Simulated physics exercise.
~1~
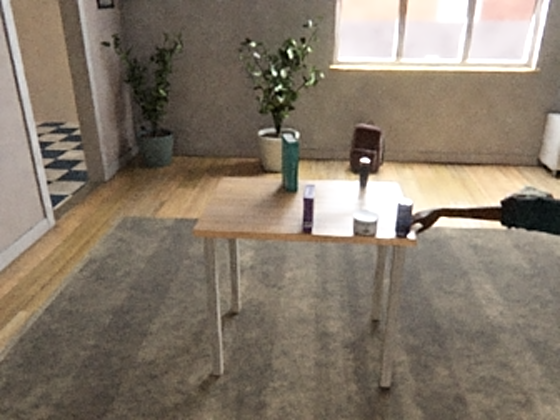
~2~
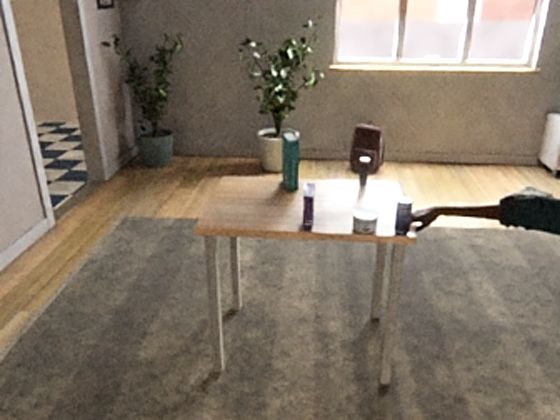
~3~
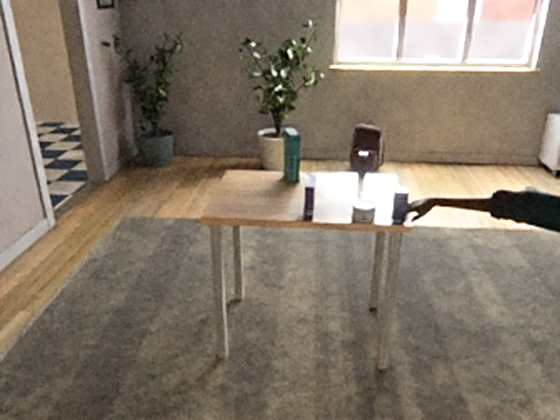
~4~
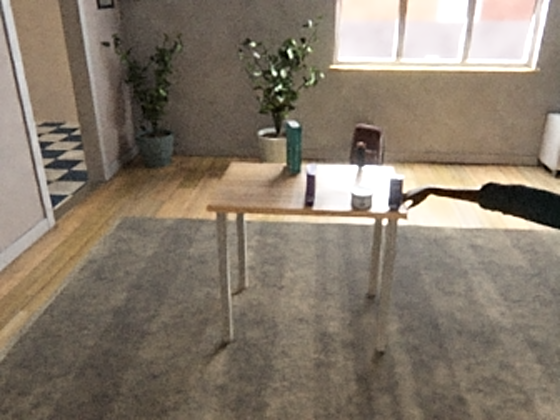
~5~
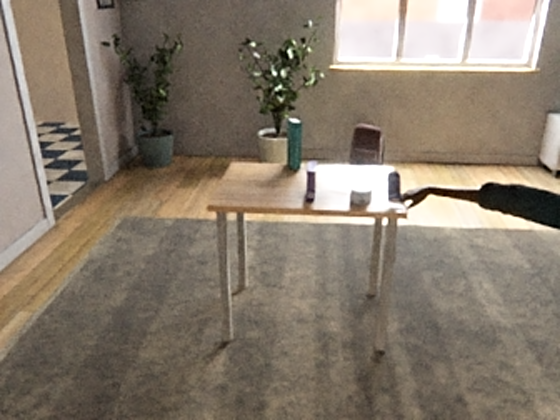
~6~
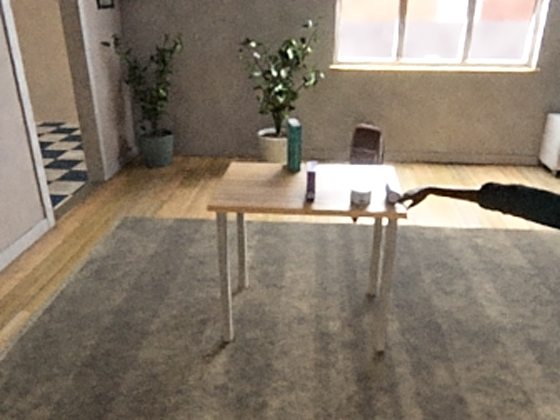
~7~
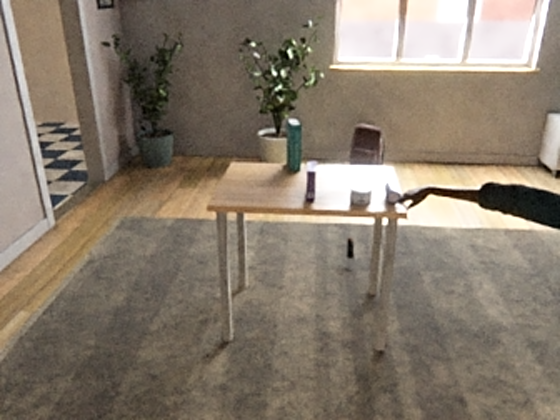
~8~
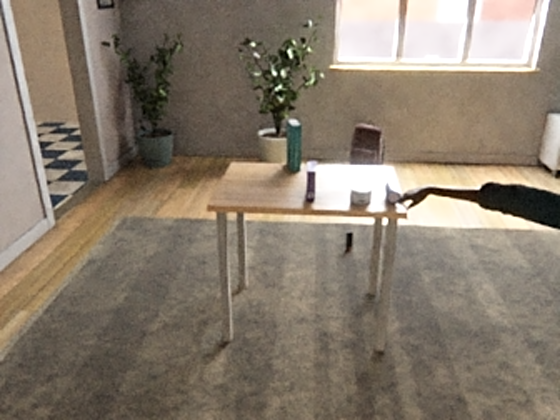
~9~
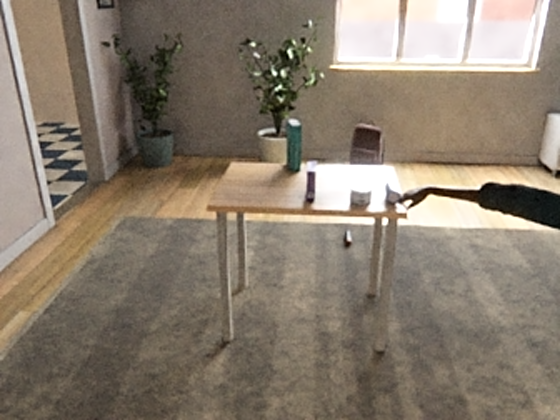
A light wooden table with pale legs stands on a grey rug in a sunlit room, seen from the front and slightly above, with potted plants and a window behind. On top are a turquoise book at the back, a small black shaker, a purple packet, a white tub and a blue can near the right edge. A hand reaching from the right shoves the table away and it stops. The shaker tips and falls off the back to the floor, while the can topples onto its side. The can stays on the tabletop with the upright packet, the tub and the book.
